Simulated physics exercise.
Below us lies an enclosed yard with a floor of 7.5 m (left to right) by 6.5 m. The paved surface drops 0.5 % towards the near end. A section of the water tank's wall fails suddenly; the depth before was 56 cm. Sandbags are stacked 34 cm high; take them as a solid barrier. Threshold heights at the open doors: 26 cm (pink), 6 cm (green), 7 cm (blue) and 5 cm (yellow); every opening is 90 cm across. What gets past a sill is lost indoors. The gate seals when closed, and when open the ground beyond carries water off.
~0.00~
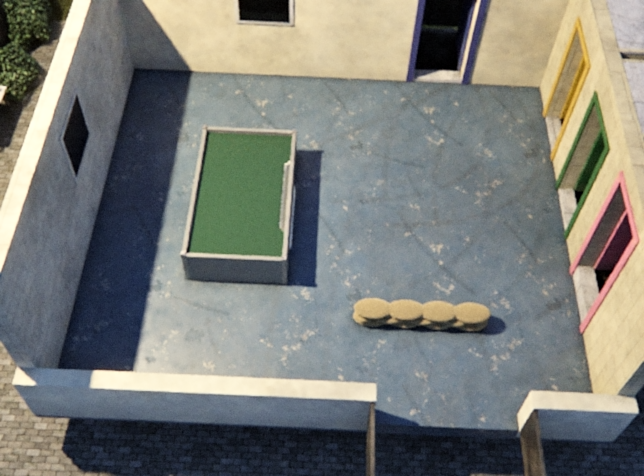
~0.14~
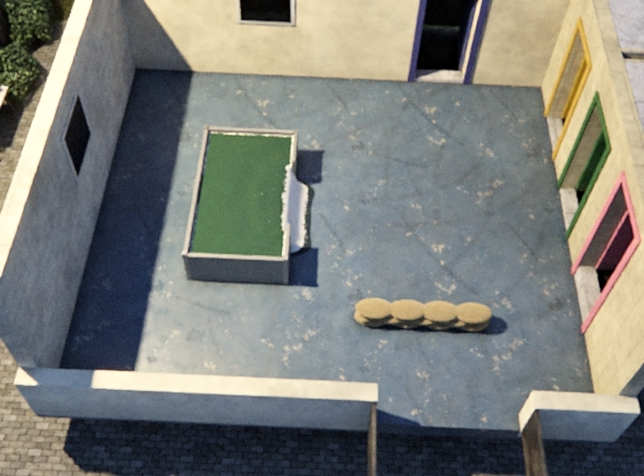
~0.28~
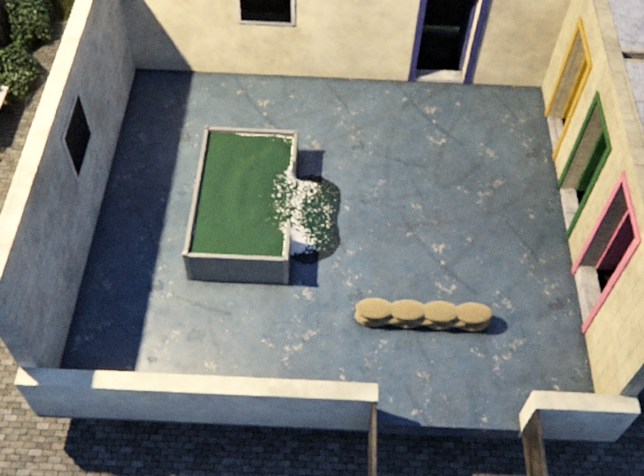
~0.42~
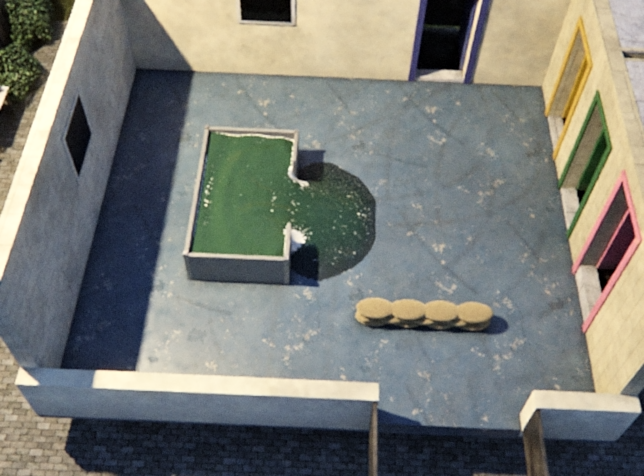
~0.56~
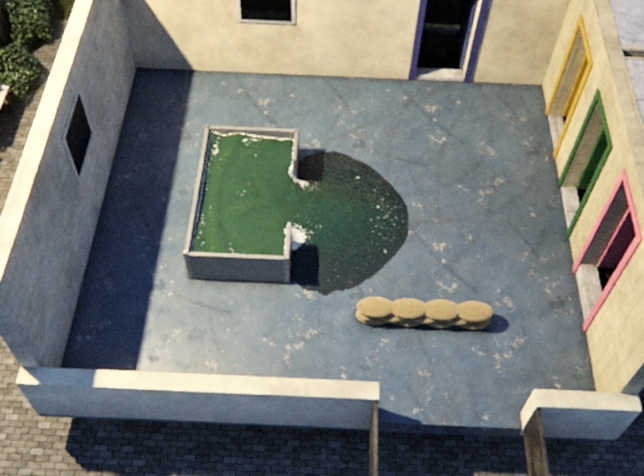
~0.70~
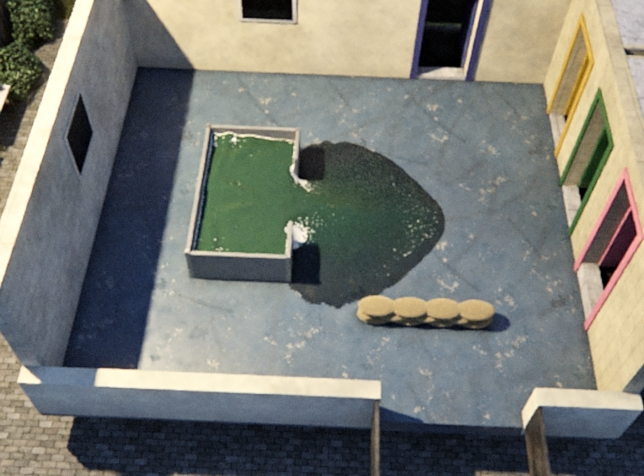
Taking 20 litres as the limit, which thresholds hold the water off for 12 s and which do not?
Door by door: At the pink door it does not reach the limit; at the green door it passes the limit; at the blue door it stays under the limit; at the yellow door it goes over the limit.
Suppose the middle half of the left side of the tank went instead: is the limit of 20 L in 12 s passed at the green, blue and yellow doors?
Then: Green below, blue not over, yellow under.
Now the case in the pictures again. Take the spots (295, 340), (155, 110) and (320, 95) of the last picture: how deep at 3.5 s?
In that order: 0, 0 and 0 cm.
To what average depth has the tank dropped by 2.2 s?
About 27 cm.
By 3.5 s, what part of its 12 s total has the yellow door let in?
About 40 per cent.
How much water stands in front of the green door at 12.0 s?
Roughly 4.5 cm deep.
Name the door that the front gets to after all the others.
It is the blue one.
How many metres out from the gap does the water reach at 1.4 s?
Roughly 4.4 m.
After 1.4 s water covers 25 % of the floor and is deepest (28 cm) near (305, 212); pink door not reached, green door 4 cm at the sill, 0 L in, blue door not reached, yellow door not reached.
After 2.2 s water covers 35 % of the floor and is deepest (28 cm) near (577, 311); pink door 21 cm at the sill, 0 L in, green door 14 cm at the sill, 36 L in, blue door not reached, yellow door 8 cm at the sill, 0 L in.
After 3.5 s water covers 45 % of the floor and is deepest (20 cm) near (595, 414); pink door 17 cm at the sill, 0 L in, green door 14 cm at the sill, 100 L in, blue door 4 cm at the sill, 0 L in, yellow door 10 cm at the sill, 29 L in.
After 7.0 s water covers 60 % of the floor and is deepest (12 cm) near (582, 413); pink door 7 cm at the sill, 0 L in, green door 7 cm at the sill, 146 L in, blue door 6 cm at the sill, 0 L in, yellow door 7 cm at the sill, 65 L in.
After 12.0 s water covers 90 % of the floor and is deepest (6 cm) near (129, 107); pink door 6 cm at the sill, 0 L in, green door 4 cm at the sill, 148 L in, blue door 3 cm at the sill, 0 L in, yellow door 4 cm at the sill, 73 L in.
